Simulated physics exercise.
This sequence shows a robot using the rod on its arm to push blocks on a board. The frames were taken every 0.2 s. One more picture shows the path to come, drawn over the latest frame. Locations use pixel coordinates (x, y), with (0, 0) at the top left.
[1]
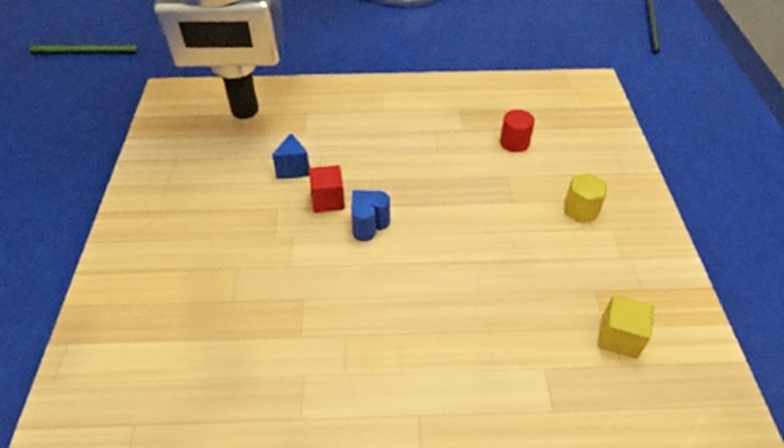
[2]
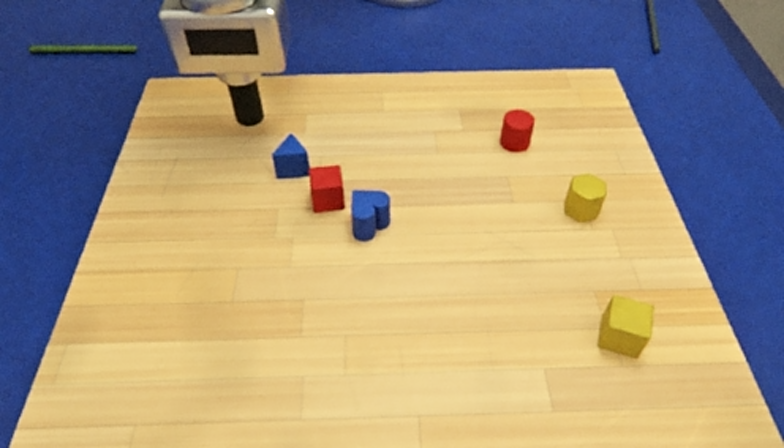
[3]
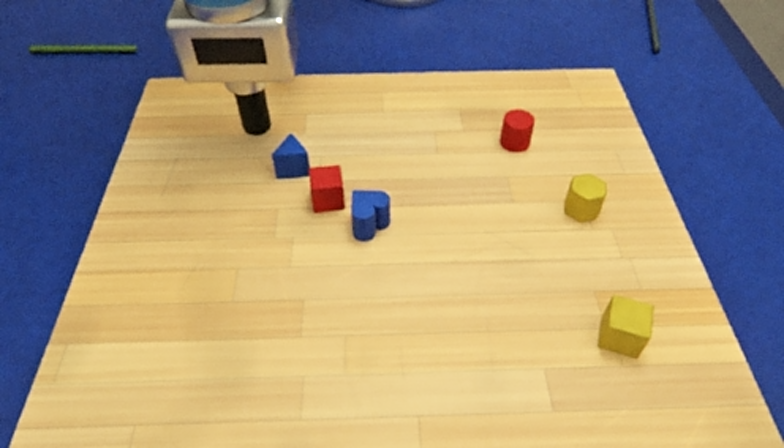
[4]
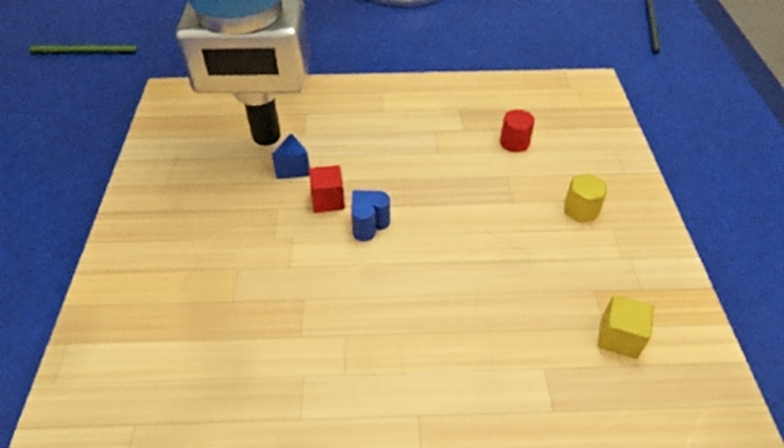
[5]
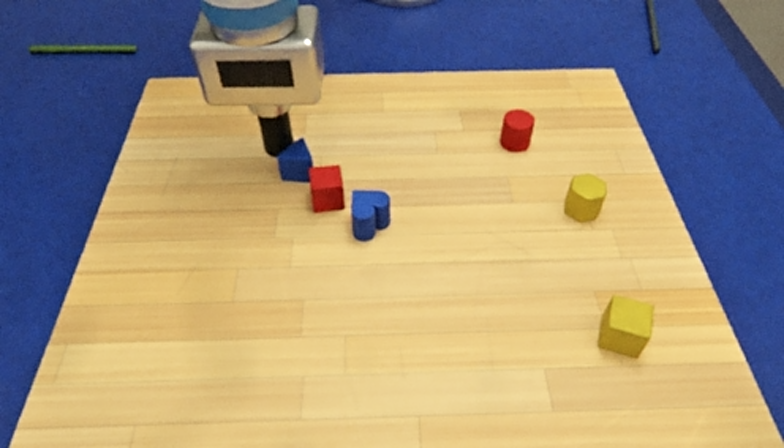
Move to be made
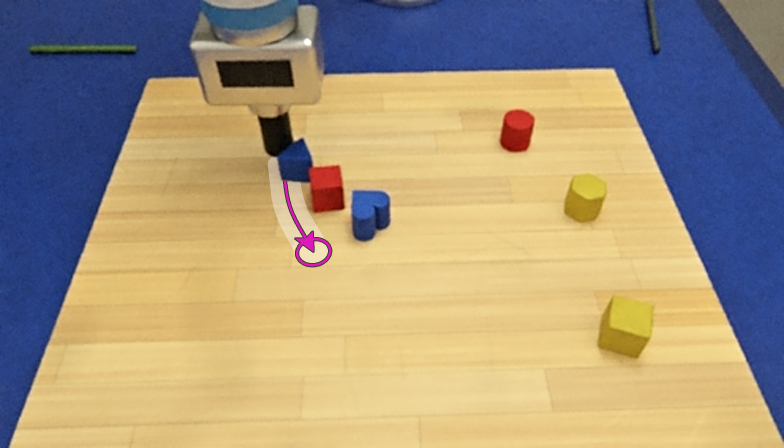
In this clip, a robot arm's dark rod moves down and to the right over a wooden board holding red, blue and yellow blocks, then nudges the blue triangular block slightly right while the other blocks stay still.
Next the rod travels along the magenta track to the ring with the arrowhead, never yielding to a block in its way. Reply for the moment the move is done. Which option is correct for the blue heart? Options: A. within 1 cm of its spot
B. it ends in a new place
Choice A: Within 1 cm of its spot.
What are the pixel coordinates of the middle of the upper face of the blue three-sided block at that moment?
That would be at about pixel (310, 163).
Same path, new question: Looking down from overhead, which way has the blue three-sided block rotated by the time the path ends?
I'd predict that, seen from above, the blue three-sided block rotates counter-clockwise.
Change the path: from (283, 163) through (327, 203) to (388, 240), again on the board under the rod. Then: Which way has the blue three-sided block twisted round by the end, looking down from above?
Viewed from overhead, the blue three-sided block winds up turned anticlockwise.
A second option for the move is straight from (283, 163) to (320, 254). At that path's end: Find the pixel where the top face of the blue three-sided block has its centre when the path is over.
It is going to be at (322, 165).
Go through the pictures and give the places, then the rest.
In the first frame, rod's lower end at (246, 112); blue three-sided block at (290, 146); red square block at (326, 176); blue heart at (368, 201).
In the second frame, rod at (251, 119); blocks still.
In the third frame, rod at (258, 128); blocks still.
In the fourth frame, rod at (267, 138); blocks still.
In the fifth frame, rod at (280, 149); blue three-sided block at (297, 150); red square block at (326, 176); blue heart at (368, 201).
Drawn move, from (283, 163) via (290, 206), ending at (314, 252).
The first path, step by step. One third of the way, rod at (284, 178); blue three-sided block at (310, 162), turned 40° anticlockwise; red square block at (328, 179).
Two thirds of the way, rod at (294, 209); blue three-sided block at (310, 163), turned 45° anticlockwise; red square block at (329, 180).
At the end, rod at (311, 239); blue three-sided block at (310, 163), turned 45° anticlockwise; red square block at (329, 180); blue heart still.
